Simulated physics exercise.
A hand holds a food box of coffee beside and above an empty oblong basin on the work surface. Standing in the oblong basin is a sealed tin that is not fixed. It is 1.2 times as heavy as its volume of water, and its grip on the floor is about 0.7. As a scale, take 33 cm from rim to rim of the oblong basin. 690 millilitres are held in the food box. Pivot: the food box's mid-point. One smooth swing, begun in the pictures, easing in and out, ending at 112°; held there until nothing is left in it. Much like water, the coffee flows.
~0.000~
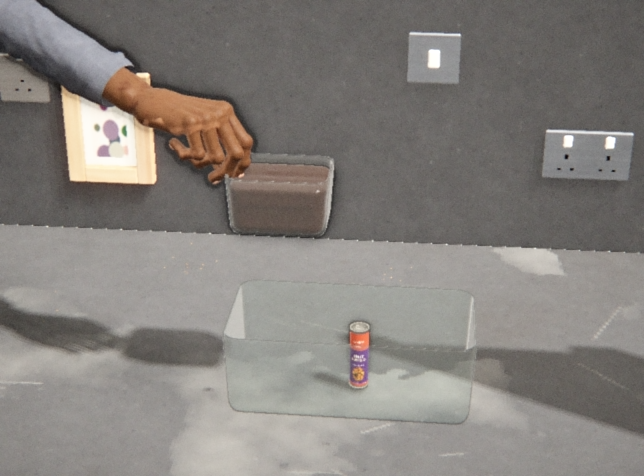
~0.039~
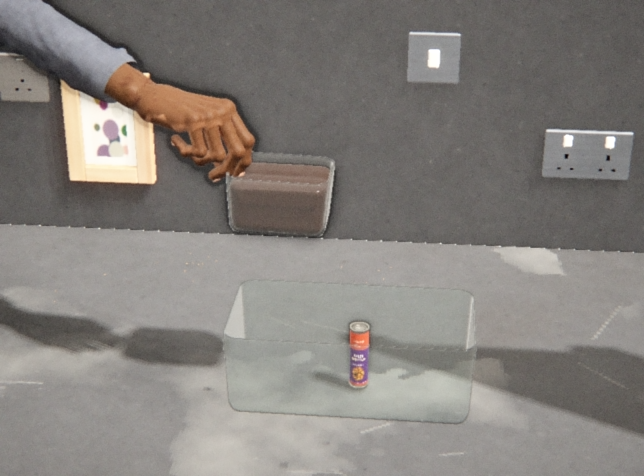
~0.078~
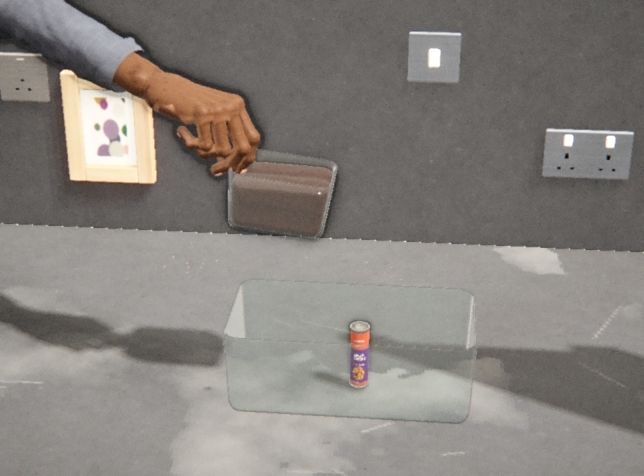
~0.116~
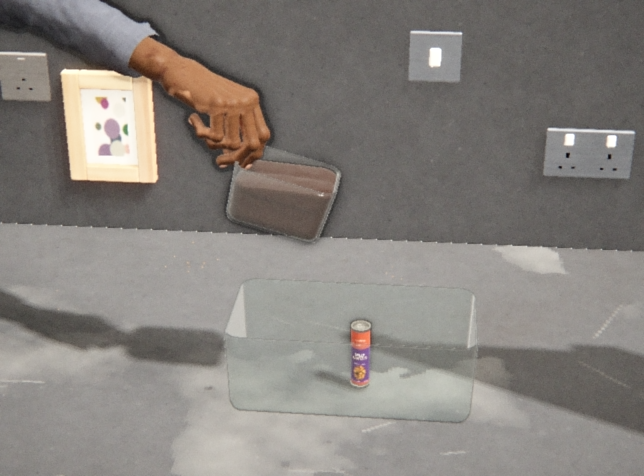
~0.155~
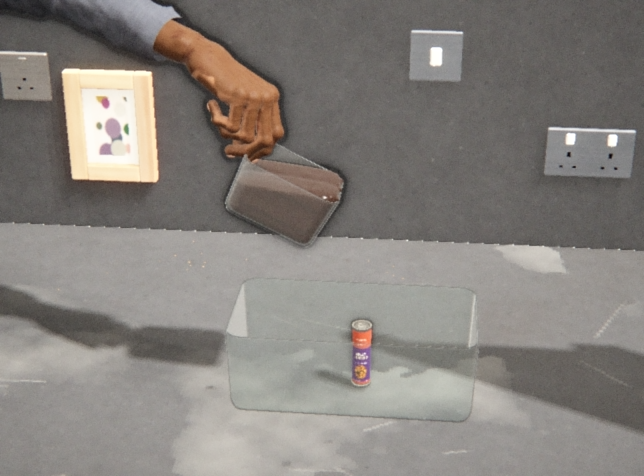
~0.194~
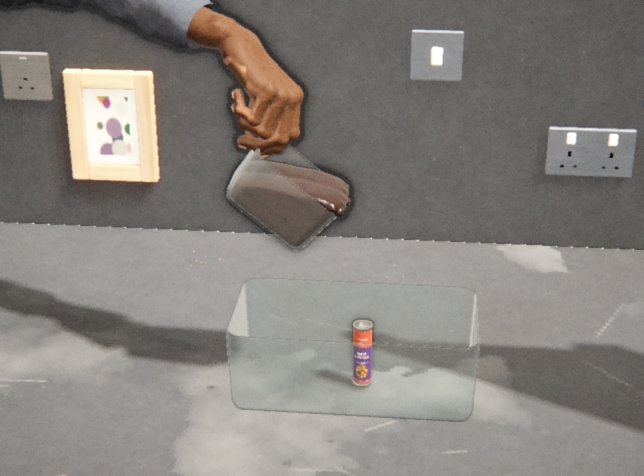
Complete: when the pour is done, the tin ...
... remains on its base.
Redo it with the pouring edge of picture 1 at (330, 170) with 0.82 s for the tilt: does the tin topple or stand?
Then the tin remains standing.
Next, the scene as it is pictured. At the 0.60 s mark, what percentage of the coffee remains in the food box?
About 1 percent.
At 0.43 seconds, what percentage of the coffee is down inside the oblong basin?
34 %, give or take.
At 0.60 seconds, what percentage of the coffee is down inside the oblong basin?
Reading: Approx. 90 %.
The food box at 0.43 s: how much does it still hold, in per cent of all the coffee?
Roughly 16 %.
Then, 0.43 s in, the tilt is 109° and 16 per cent is still to pour; the tin stands where it began.
Then, 0.60 s in, the tilt is 112° and 1 per cent is still to pour; the tin stands where it began.
Then, 0.78 s in, the tilt is 112° and 0 per cent is still to pour; the tin stands where it began.
Then, 0.98 s in, the tilt is 112° and 0 per cent is still to pour; the tin stands where it began.
Finally, the tin stands where it began.
